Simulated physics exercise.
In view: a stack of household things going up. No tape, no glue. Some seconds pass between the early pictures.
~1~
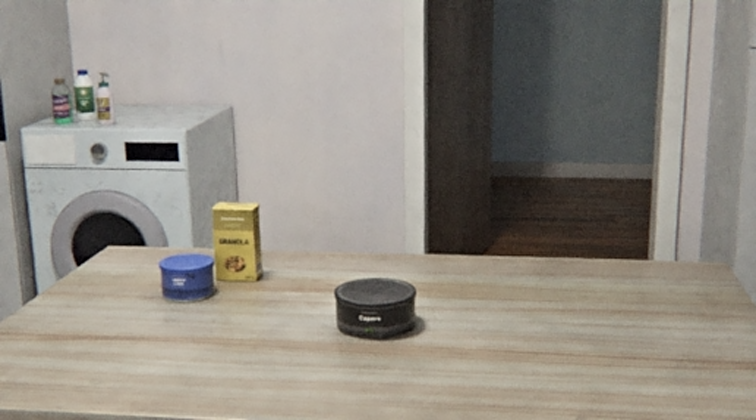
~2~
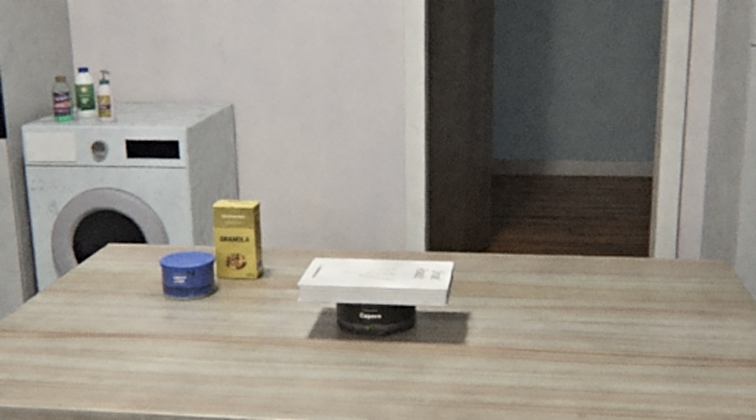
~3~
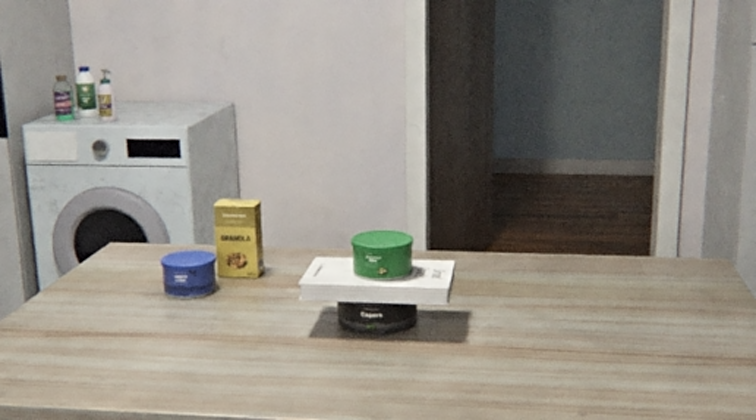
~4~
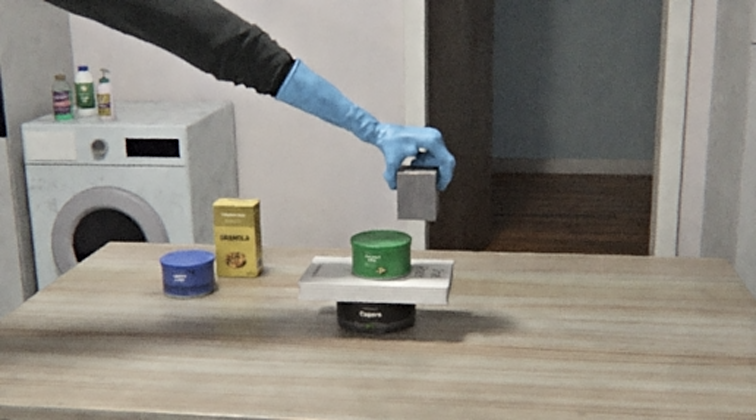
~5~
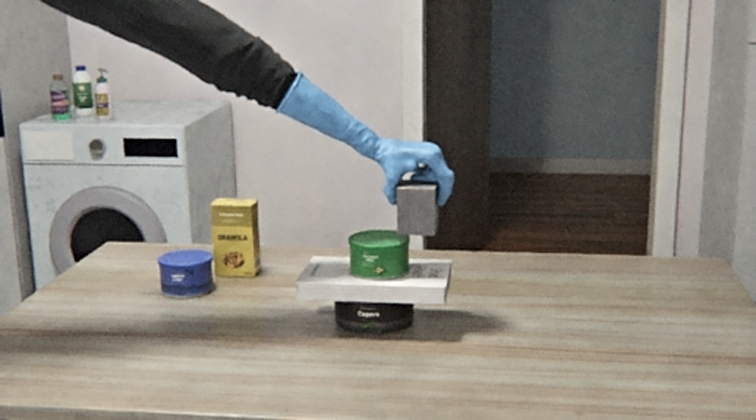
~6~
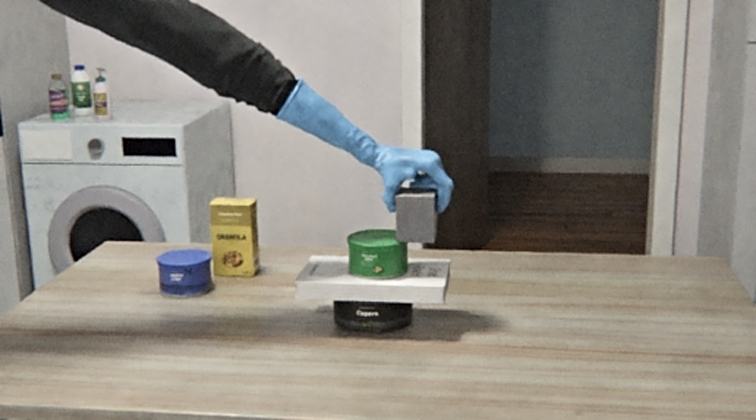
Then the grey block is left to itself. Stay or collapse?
In the end the pile comes apart.
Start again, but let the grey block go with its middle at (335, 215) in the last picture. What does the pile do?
Then it loses its balance.
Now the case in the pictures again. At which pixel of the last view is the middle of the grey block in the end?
At about (559, 320).
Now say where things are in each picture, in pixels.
In the first frame, the last thing is not in view yet; yellow carton (238, 242).
In the second frame, the last thing is not in view yet.
In the third frame, the last thing is not in view yet; black tub (377, 304).
The fourth frame shows on its way; grey block (418, 192); blue tub (188, 274).
The fifth frame shows on its way; grey block (418, 207); white book (376, 279).
The sixth frame shows in place under the hand; grey block (417, 215); yellow carton (235, 237).
Then, 0.30 s later than the last frame, grey block now fallen.
Then, 0.40 s later than the last frame, things are still on the move.
Then, 0.50 s later than the last frame, as before.
When it is over, fallen, grey block; the other 5 as before. End places, in pixels of the last picture, grey block near (559, 319). The pile gives way.
